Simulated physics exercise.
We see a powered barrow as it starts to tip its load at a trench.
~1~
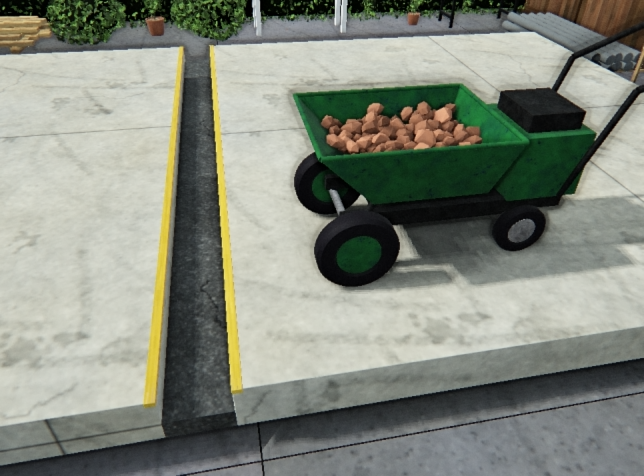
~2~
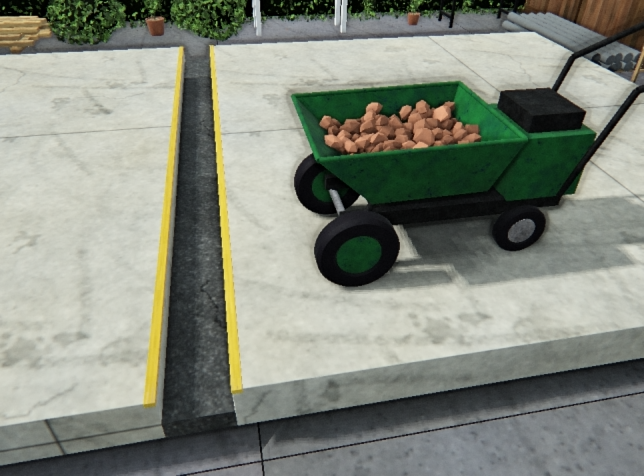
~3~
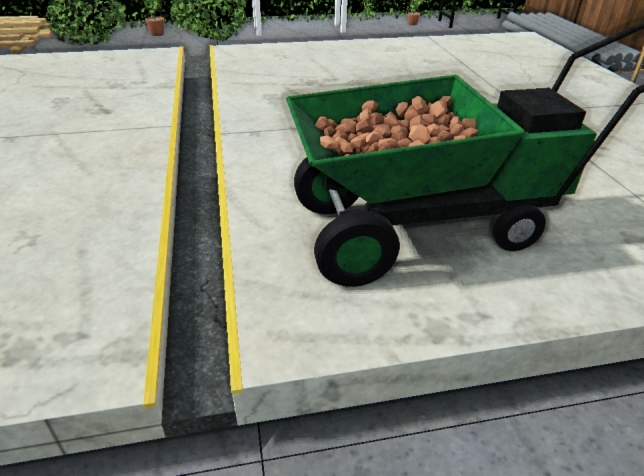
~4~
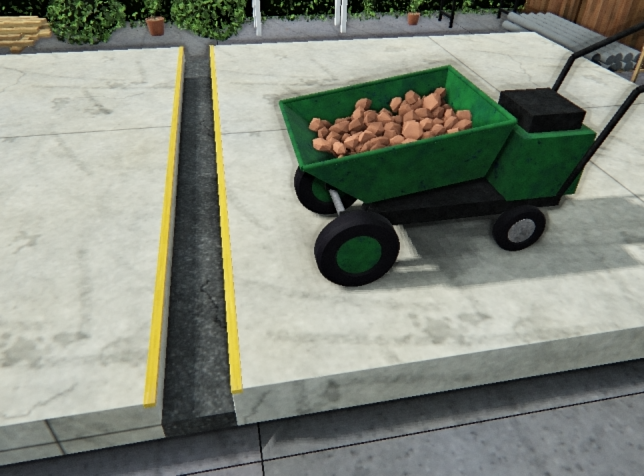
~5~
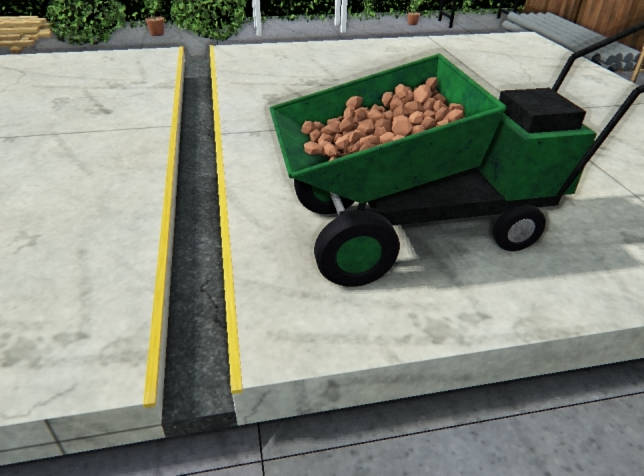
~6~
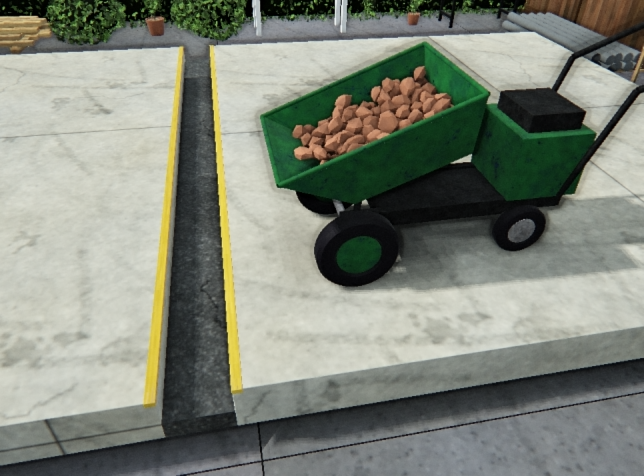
Green powered barrow standing on pale concrete beside a yellow-edged trench, its skip of reddish-brown rubble steadily tilting down toward the left.
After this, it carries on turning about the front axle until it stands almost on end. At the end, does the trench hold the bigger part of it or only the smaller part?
The trench is likely to gain the main share of it.
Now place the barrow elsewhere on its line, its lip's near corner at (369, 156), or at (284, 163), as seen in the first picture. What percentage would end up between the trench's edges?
Estimates, in order: 50 % then 70 %.
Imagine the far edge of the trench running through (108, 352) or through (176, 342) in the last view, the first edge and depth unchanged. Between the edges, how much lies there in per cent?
Close to 90 per cent in the first, close to 60 per cent in the second.
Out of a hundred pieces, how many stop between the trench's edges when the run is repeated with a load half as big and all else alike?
Share between the edges: Approx. 90 %.
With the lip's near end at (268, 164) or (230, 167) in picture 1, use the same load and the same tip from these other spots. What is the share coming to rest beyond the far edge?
Roughly 30 per cent, then roughly 80 per cent.
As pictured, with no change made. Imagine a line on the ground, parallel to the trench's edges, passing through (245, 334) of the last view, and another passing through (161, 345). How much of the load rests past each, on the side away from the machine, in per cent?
About 90 and 10 %.
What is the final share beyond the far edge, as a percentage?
My estimate is around 5 percent.
Shortly afterwards, skip tipped steeply; the whole lot in the skip.
Next, skip tipped right over; near two thirds in the skip; a little short of the trench; near a third in or heaped over the trench; only a few falling.
Some moments later, skip tipped right over; a little in the skip; a little short of the trench; the bulk in or heaped over the trench; a little beyond it.
In the end, skip tipped right over; a little in the skip; a little short of the trench; the bulk in or heaped over the trench; a little beyond it.
